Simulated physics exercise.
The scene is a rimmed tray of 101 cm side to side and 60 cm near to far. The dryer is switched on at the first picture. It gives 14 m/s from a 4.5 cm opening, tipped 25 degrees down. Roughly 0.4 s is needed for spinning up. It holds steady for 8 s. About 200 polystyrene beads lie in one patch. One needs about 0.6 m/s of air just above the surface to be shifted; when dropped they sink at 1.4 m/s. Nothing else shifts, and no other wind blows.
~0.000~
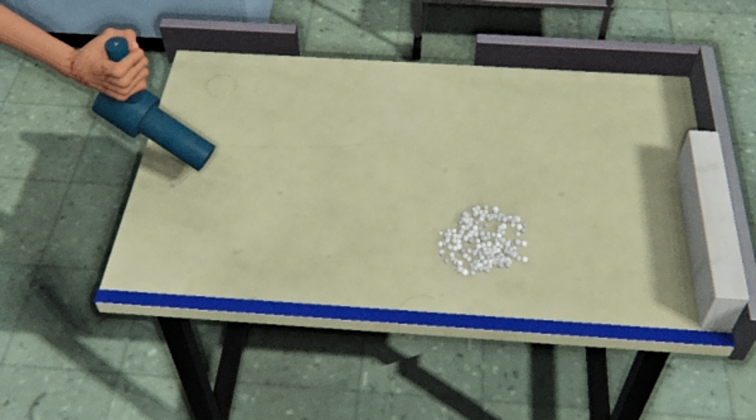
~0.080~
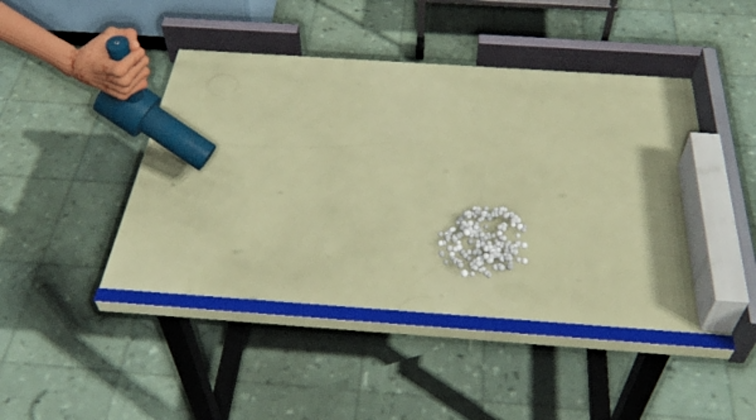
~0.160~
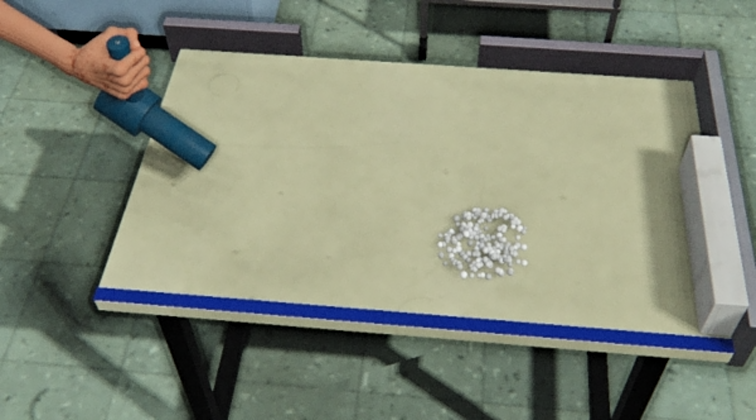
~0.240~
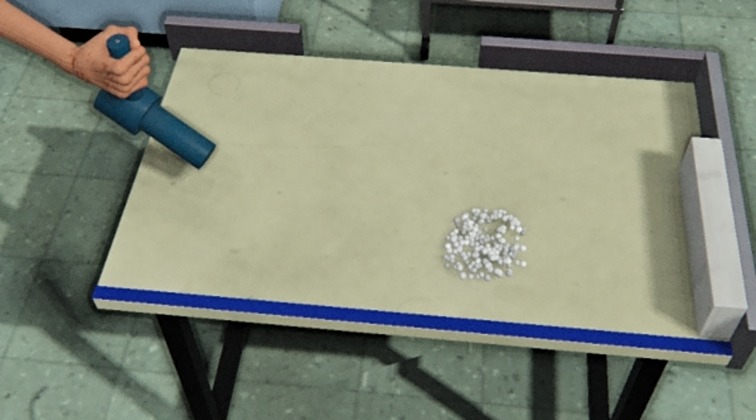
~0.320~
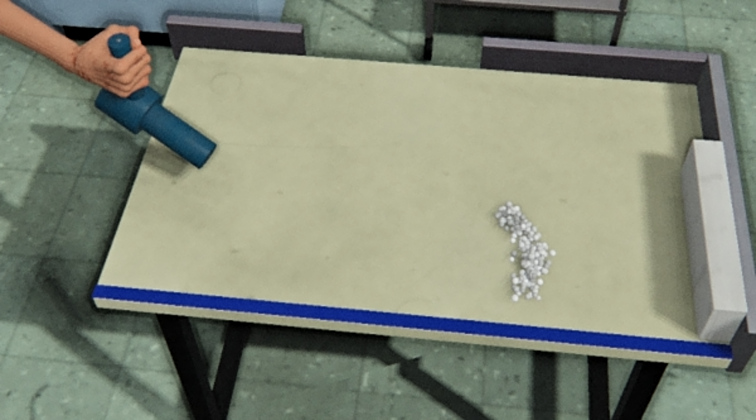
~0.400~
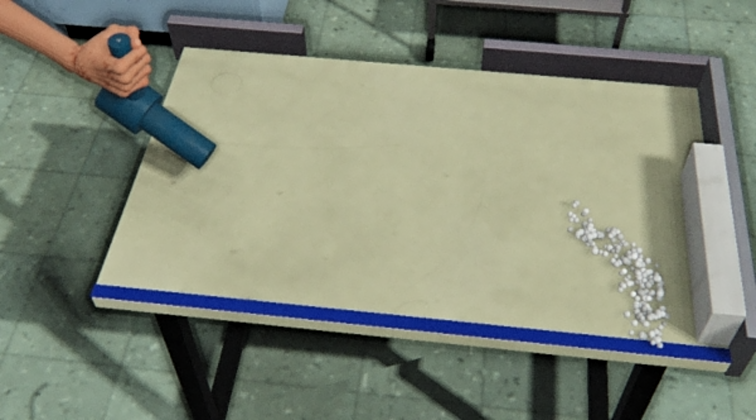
A patch of small white beads lies still on a pale tabletop while a hand holds a blue dryer at the left, then the beads bunch into a curved band and slide right, stretching out near the pale block.
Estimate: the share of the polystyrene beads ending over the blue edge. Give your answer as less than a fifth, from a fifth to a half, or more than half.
My answer: From a fifth to a half.
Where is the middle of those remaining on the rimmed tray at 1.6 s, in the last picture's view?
About (695, 81).
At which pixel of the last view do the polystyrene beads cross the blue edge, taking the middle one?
At about (720, 363).
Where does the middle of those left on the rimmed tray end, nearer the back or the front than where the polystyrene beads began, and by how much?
Rearward, by about 40 cm.
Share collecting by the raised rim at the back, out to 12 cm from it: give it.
Estimate: Around 60 percent.
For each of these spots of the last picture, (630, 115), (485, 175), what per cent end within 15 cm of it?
Estimates in listed order: 60 %; 0 %.
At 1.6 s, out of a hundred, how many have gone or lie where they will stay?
50 per cent.
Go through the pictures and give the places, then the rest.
In the first picture, the middle of the polystyrene beads is near (485, 239), none has stirred yet and the mouth of the dryer is at (207, 159).
In the second picture, the middle of the polystyrene beads is near (485, 239), none has stirred yet and the blue edge is centred on (407, 325).
In the third picture, the middle of the polystyrene beads is near (485, 240), none has stirred yet and the top of a plank is at (718, 214).
In the fourth picture, the middle of the polystyrene beads is near (485, 241) and none has stirred yet.
In the fifth picture, the middle of the polystyrene beads is near (528, 253), the farthest in sight from the dryer is at (552, 254) and about 95 % have left their places.
In the sixth picture, the middle of the polystyrene beads is near (632, 269), the farthest in sight from the dryer is at (666, 317) and all have left their places.
After 1.6 s, 37 % are over the blue edge; the middle of those still in play is near (695, 81); 52 % have settled or left.
After 2.6 s, 38 % are over the blue edge; the middle of those still in play is near (697, 78); 52 % have settled or left.
After 4.4 s, 38 % are over the blue edge; the middle of those still in play is near (697, 78); 54 % have settled or left.
After 8.0 s, at the end, 38 % are over the blue edge; the middle of those still in play is near (697, 78).
